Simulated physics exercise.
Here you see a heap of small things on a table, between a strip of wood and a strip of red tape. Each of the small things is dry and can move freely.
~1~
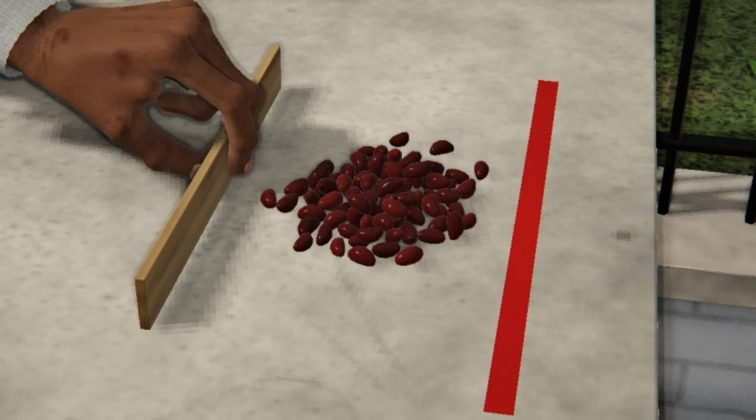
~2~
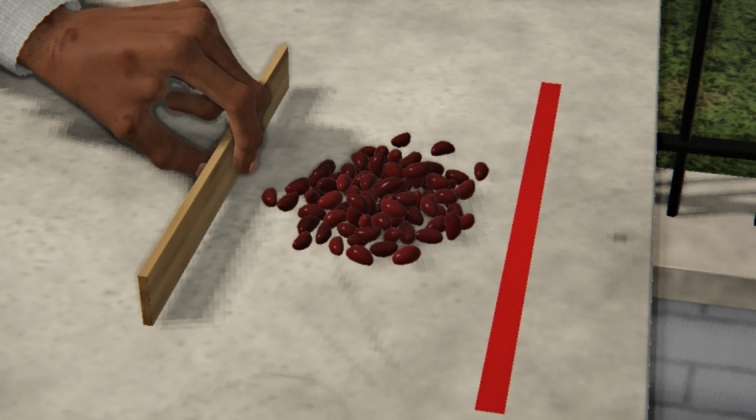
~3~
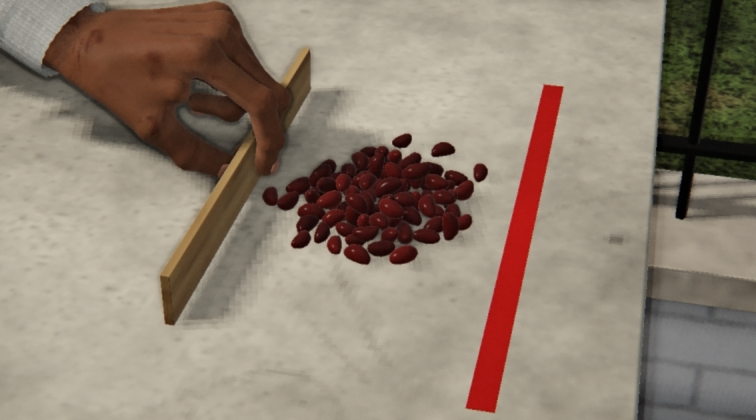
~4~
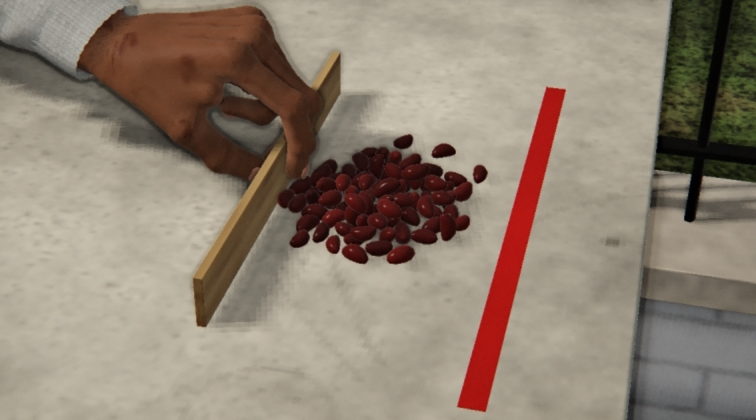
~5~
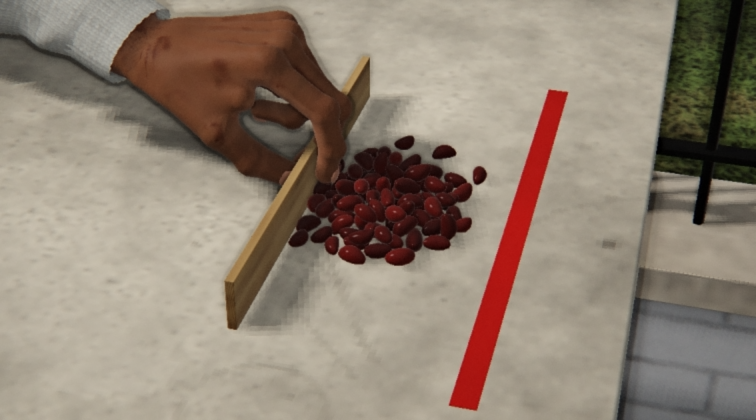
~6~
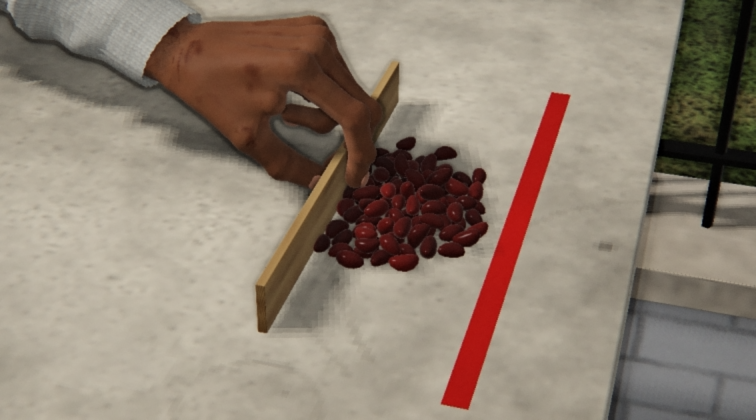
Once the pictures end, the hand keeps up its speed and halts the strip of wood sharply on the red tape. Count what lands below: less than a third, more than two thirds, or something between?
Smaller than a third.
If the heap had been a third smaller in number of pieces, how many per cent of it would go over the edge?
I'd expect around 0 per cent.
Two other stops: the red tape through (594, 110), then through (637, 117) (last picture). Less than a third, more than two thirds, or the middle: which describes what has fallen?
First try: The middle third; second try: Above two thirds.
Shortly afterwards, strip of wood still moving, near (438, 172); heap all on the table, its front near (565, 242).
Next, strip of wood stopped at the red tape; heap a little over the edge.
Some moments later, strip of wood stopped at the red tape; heap near a quarter over the edge.
In the end, strip of wood stopped at the red tape; heap near a quarter over the edge.
